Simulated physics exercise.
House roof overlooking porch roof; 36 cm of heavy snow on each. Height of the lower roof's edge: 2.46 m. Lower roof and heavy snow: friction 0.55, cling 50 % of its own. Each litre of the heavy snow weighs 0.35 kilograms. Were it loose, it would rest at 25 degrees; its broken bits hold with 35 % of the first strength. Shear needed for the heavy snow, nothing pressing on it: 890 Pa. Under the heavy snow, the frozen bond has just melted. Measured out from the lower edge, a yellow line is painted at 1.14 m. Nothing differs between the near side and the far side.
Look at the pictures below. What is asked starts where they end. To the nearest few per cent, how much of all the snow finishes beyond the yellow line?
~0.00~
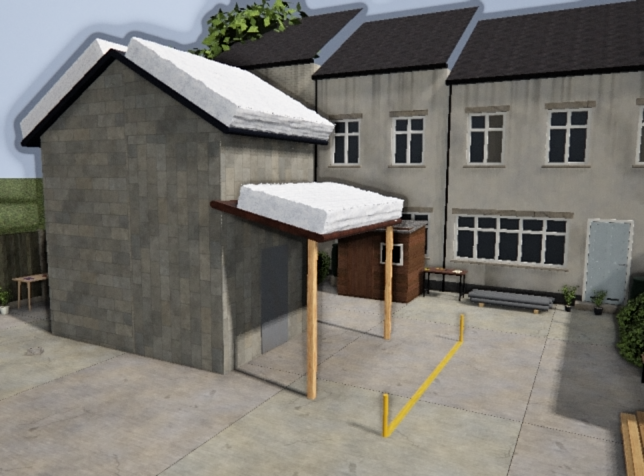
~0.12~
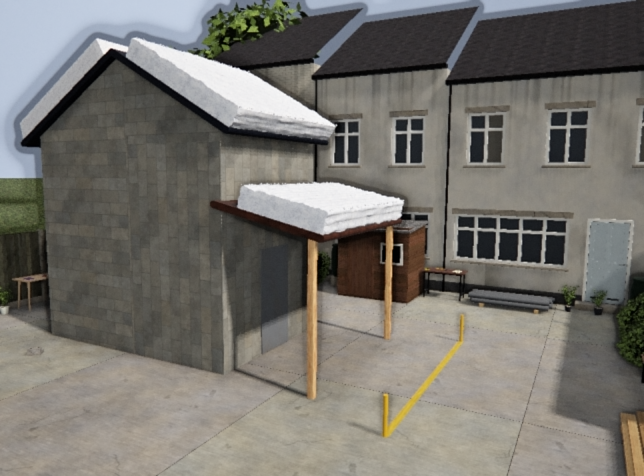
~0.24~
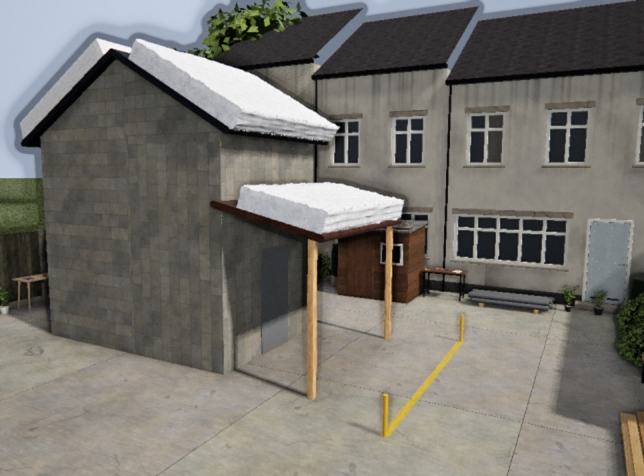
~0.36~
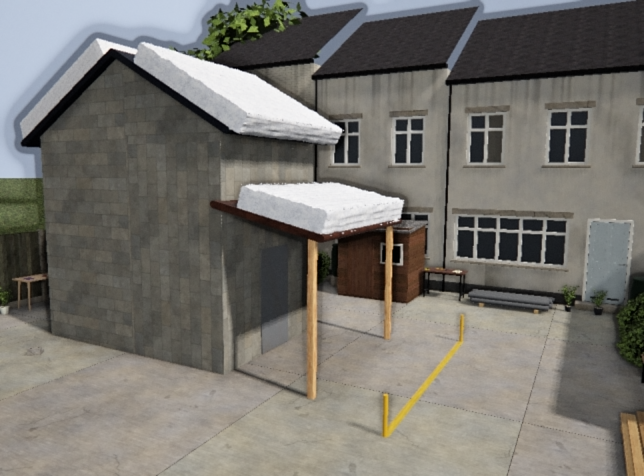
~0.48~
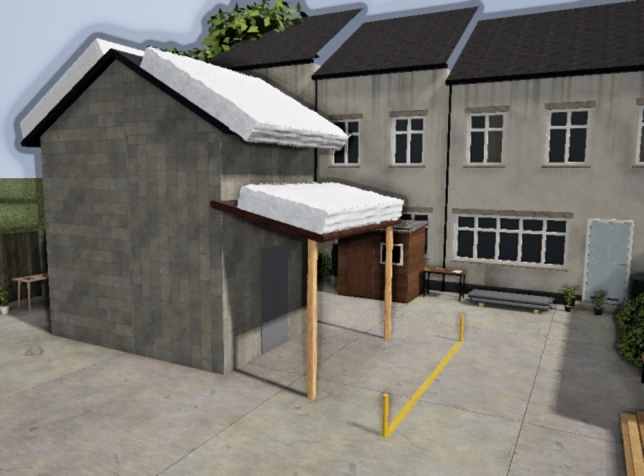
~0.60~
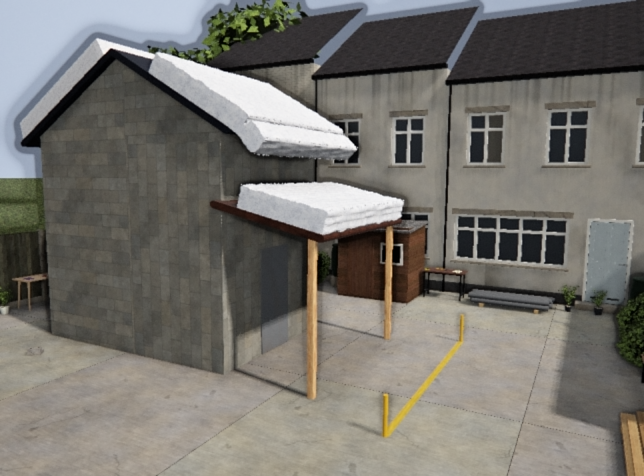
Roughly 47 %.
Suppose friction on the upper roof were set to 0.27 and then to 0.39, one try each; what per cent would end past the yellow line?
35 %, then 16 %.
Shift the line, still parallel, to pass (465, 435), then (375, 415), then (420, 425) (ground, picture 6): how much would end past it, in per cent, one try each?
25 %, then 55 %, then 40 %.
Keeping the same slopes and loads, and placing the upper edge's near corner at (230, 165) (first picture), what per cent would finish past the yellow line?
18 %.
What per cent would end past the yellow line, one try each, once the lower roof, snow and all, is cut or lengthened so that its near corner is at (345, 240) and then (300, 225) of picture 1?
I'd expect around 40 percent the first time and around 45 percent the second.
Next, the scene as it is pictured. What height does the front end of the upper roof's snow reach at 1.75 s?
0.6 m, more or less.
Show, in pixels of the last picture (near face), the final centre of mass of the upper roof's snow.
I'd place it around (442, 402).
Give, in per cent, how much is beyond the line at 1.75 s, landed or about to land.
I'd say near 16 in a hundred.
By 1.13 s, none is below the lower edge and 0 % is past the line.
By 1.75 s, 38 % is below the lower edge and 15 % is past the line.
By 2.38 s, 67 % is below the lower edge and 45 % is past the line.
By 3.00 s, 69 % is below the lower edge and 47 % is past the line.
By 4.00 s, at the end, 70 % is below the lower edge and 47 % is past the line.
